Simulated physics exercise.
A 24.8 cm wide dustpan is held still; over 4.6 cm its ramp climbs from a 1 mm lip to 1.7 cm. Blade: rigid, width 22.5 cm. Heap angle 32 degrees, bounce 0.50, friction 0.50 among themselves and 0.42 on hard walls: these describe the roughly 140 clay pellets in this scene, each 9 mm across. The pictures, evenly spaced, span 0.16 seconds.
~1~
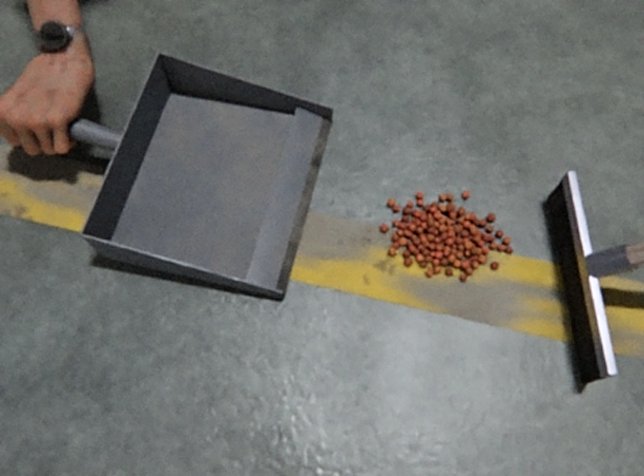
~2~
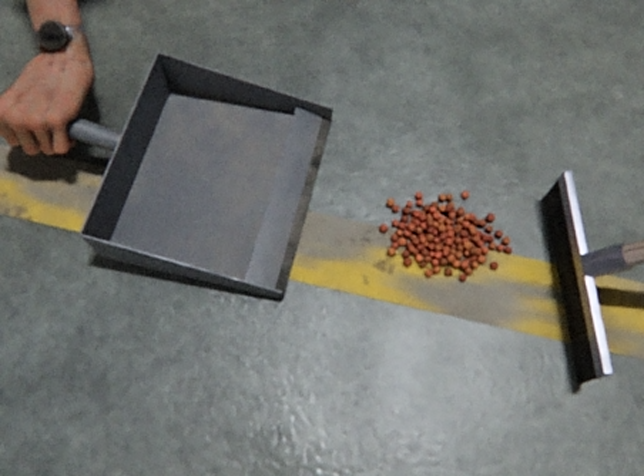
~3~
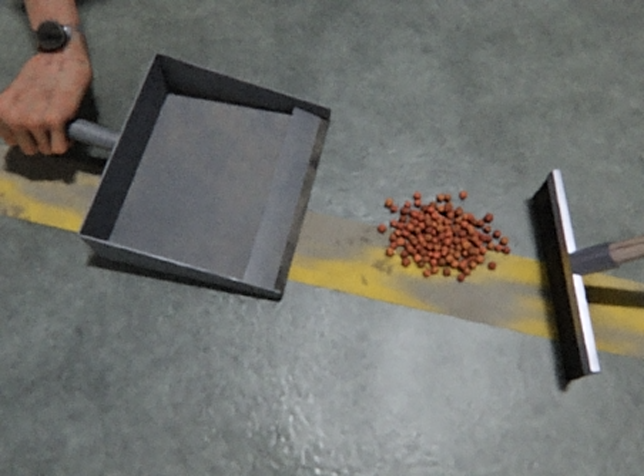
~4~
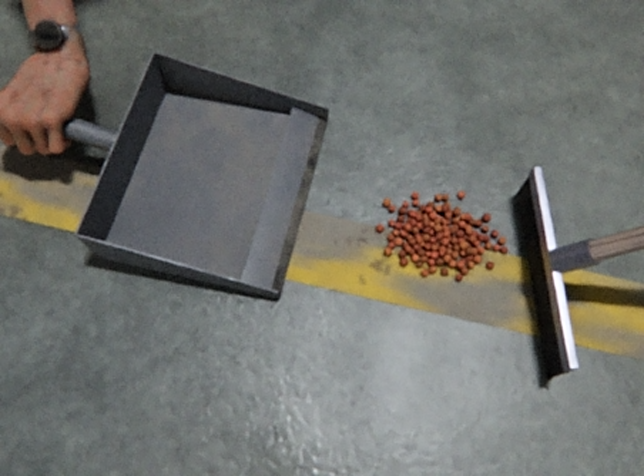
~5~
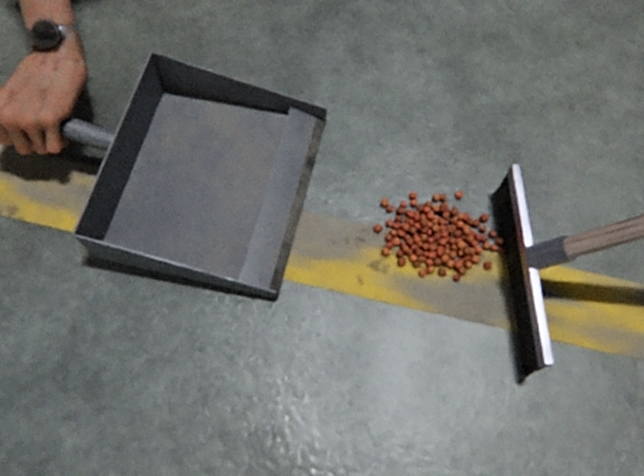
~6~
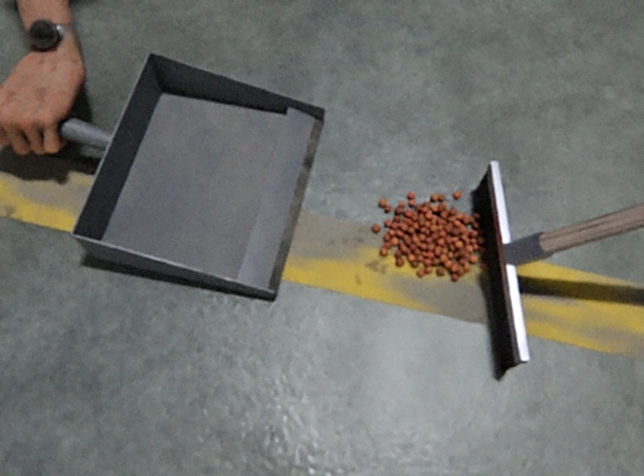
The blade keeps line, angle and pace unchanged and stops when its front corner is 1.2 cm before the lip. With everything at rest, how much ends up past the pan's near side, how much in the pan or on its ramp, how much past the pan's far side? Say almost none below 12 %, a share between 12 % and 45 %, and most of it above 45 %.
Past the pan's near side: A slim portion. In the pan or on its ramp: A middling portion. Past the pan's far side: A slim portion.
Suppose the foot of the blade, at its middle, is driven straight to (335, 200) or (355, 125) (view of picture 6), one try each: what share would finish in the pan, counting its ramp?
About 20 % and 0 %.
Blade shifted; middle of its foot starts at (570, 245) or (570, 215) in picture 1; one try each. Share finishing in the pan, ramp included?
Estimates: 25 percent and 15 percent.
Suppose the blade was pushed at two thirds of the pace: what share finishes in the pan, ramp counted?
In that case roughly 30 percent.
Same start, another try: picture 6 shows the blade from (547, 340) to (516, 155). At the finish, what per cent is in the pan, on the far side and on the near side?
You'd see pan at 5, far at 0 and near at 0.
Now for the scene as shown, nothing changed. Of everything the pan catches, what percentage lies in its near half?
About 60 per cent.
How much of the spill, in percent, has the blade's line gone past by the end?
Some 5 per cent.
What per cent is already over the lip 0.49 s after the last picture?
Some 35 per cent by that point.
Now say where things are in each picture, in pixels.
Blade from (607, 373) to (568, 179), moved 0.0 cm, 0 of the pieces shifted so far; middle of the pieces at (446, 234); pan at (209, 181), in the first picture.
Blade from (603, 372) to (564, 179), moved 0.4 cm, 0 of the pieces shifted so far; middle of the pieces at (446, 234), in the second picture.
Blade from (590, 370) to (553, 177), moved 1.4 cm, 0 of the pieces shifted so far; middle of the pieces at (444, 234), in the third picture.
Blade from (569, 367) to (534, 175), moved 3.2 cm, 0 of the pieces shifted so far; middle of the pieces at (442, 234), in the fourth picture.
Blade from (544, 363) to (513, 172), moved 5.4 cm, 0 of the pieces shifted so far; middle of the pieces at (440, 234), in the fifth picture.
Blade from (521, 359) to (492, 169), moved 7.6 cm, 20 of the pieces shifted so far; middle of the pieces at (437, 234); pan at (200, 181), in the sixth picture.
Then, 0.15 s after the last picture, middle of the blade 14 cm from the lip; 0 % over the lip, far side 0 %, near side 0 %.
Then, 0.25 s after the last picture, middle of the blade 7 cm from the lip; 0 % over the lip, far side 0 %, near side 5 %.
Then, 0.49 s after the last picture, middle of the blade 4 cm from the lip; 35 % over the lip, far side 0 %, near side 5 %.
In the end, near side 5 %, pan 35 %, far side 0 %, in front of the lip or behind the blade 60 %.
